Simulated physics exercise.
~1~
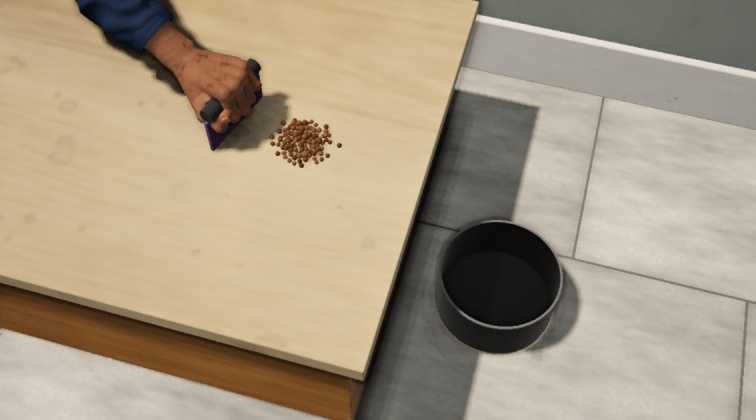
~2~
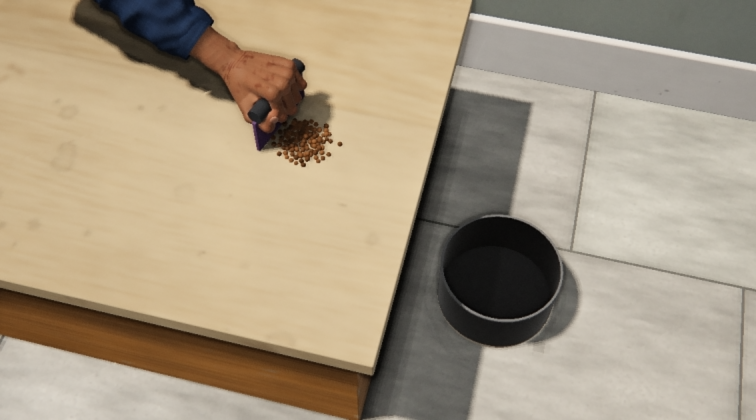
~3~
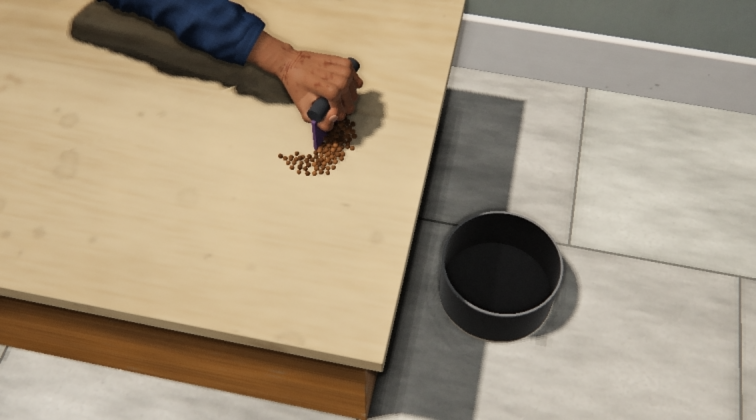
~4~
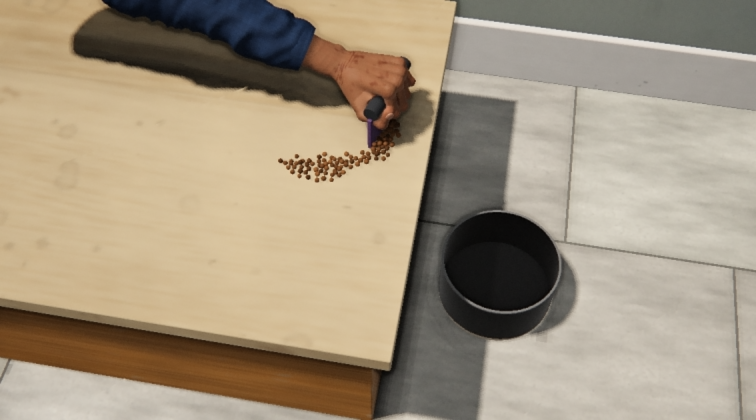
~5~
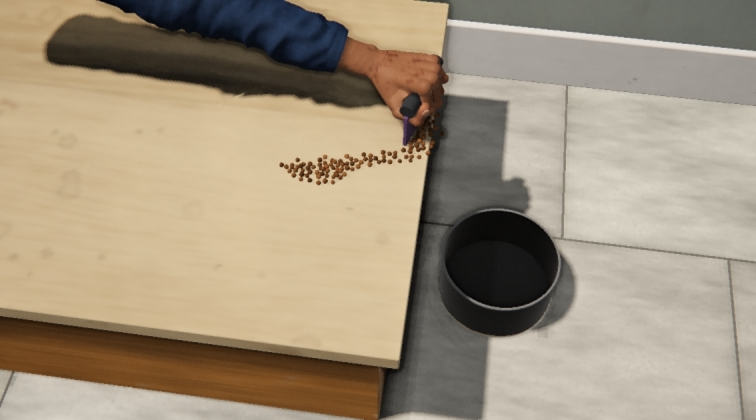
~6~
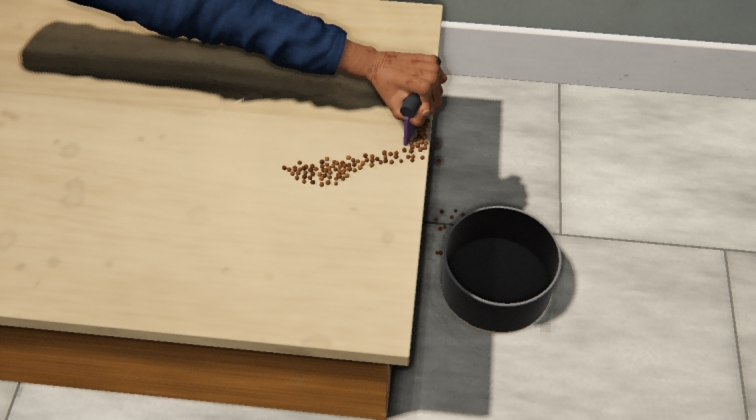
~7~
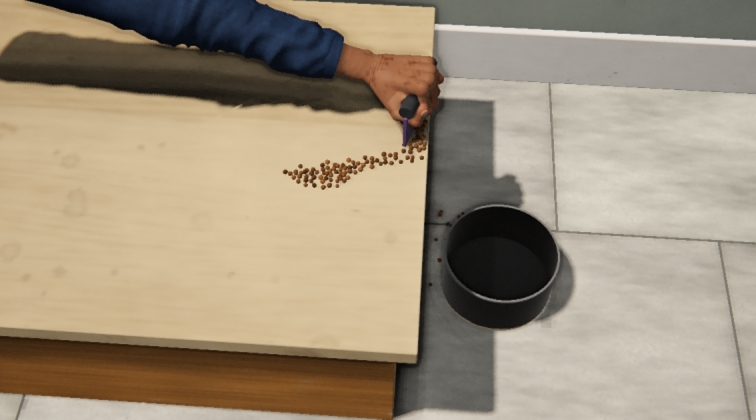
A hand pushed a small scraper rightward through a pile of little brown balls on a wooden table, smearing them into a trail, and stopped at the edge, where a few dropped and missed the black pot while most stayed on top.
